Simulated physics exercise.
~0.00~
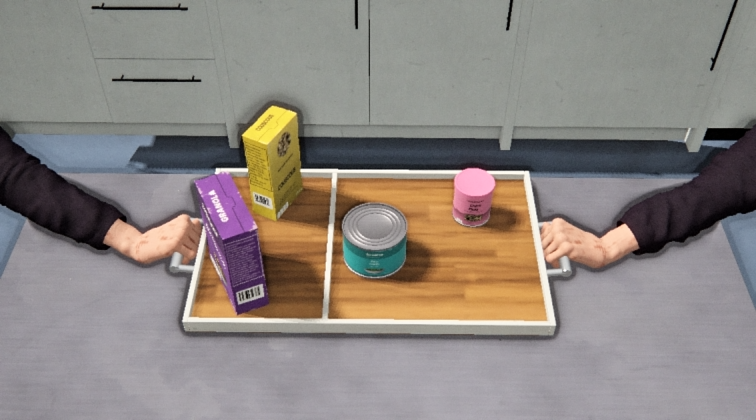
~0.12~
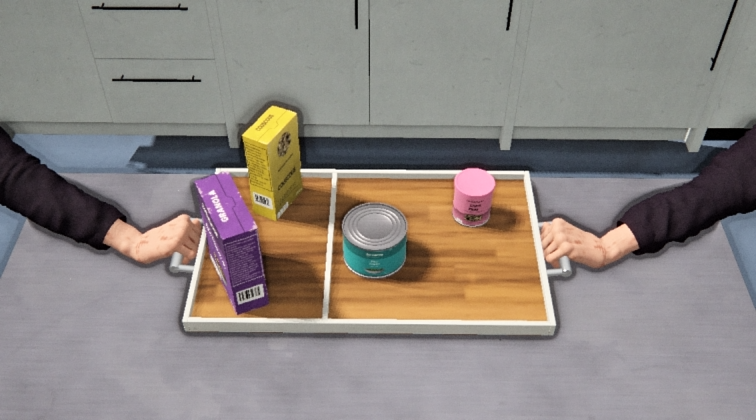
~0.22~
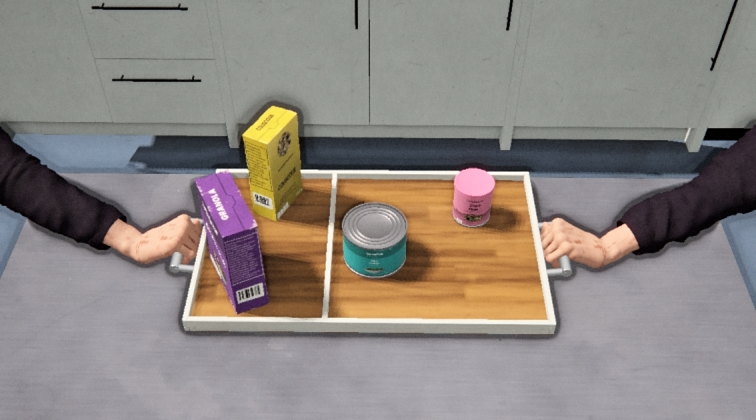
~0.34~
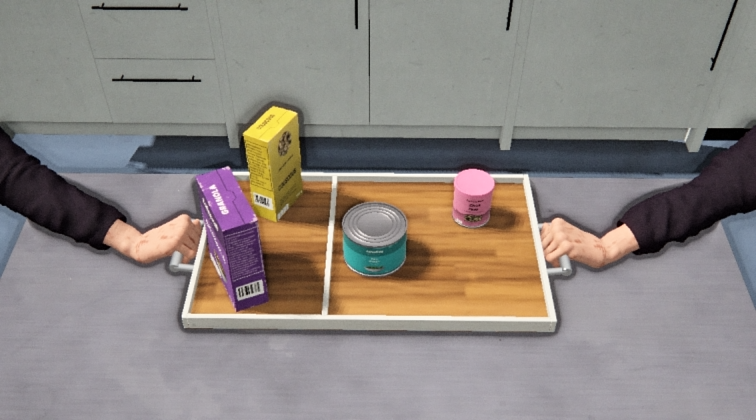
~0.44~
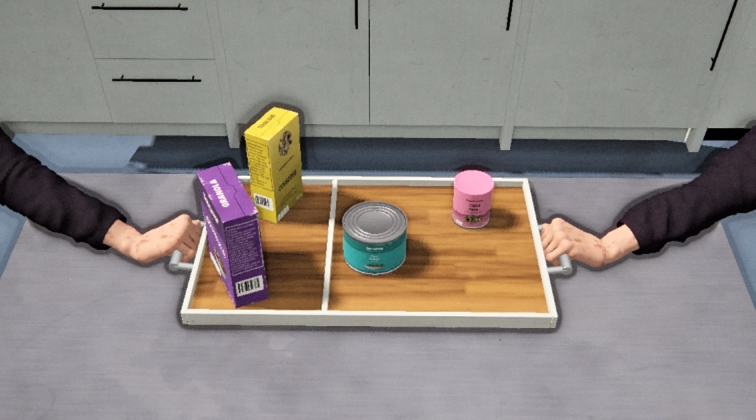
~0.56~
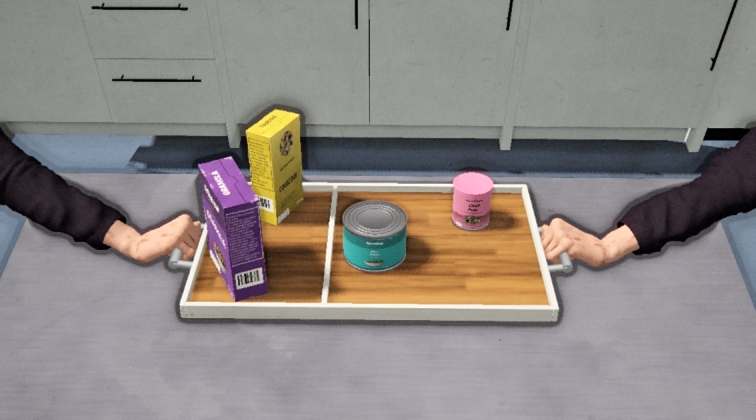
Two hands held a wooden tray carrying a purple packet, a yellow packet, a turquoise tub and a pink tin, then slowly tilted its far edge slightly downward while the items stayed in place.
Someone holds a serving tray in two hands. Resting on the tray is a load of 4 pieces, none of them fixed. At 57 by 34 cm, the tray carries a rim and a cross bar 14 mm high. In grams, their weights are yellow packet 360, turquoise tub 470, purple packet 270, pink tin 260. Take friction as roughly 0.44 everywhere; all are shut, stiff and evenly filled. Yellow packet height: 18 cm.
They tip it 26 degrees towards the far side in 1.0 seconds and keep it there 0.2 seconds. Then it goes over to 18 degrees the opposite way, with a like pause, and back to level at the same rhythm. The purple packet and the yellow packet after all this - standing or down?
As I see it, the purple packet stays up, the yellow packet stays up.
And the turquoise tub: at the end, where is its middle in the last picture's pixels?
Near (375, 201).
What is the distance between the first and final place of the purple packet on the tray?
13 cm.
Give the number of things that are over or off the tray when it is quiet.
The count is 0.
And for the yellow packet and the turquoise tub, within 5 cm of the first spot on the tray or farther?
The yellow packet keeps its place; the turquoise tub gets shifted.
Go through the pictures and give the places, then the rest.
The first picture shows tray level; purple packet (232, 244); yellow packet (274, 164).
The second picture shows tray level; turquoise tub (375, 240); pink tin (473, 198).
The third picture shows tray tilted 1°, far edge down; turquoise tub (375, 240); pink tin (473, 198).
The fourth picture shows tray tilted 3°, far edge down; turquoise tub (375, 239); pink tin (473, 199).
The fifth picture shows tray tilted 6°, far edge down; turquoise tub (375, 238); pink tin (472, 200).
The sixth picture shows tray tilted 11°, far edge down; purple packet (233, 229); yellow packet (276, 168).
After 1.16 s, tray tilted 26°, far edge down; purple packet slid 2 cm near (237, 206).
After 1.46 s, tray tilted 24°, far edge down; purple packet slid 9 cm near (245, 193); turquoise tub slid 6 cm; pink tin slid 5 cm.
After 1.76 s, tray tilted 7°, far edge down; purple packet slid 13 cm near (243, 187); turquoise tub slid 9 cm; pink tin slid 6 cm.
After 2.66 s, tray tilted 17°, near edge down; purple packet slid 13 cm near (239, 197); turquoise tub slid 10 cm; pink tin slid 6 cm.
At rest (4.0 s), not toppled but over 5 cm from the start, turquoise tub, purple packet and pink tin; the last one in place, give or take 5 cm. In the last view, purple packet near (241, 189), yellow packet near (277, 160).
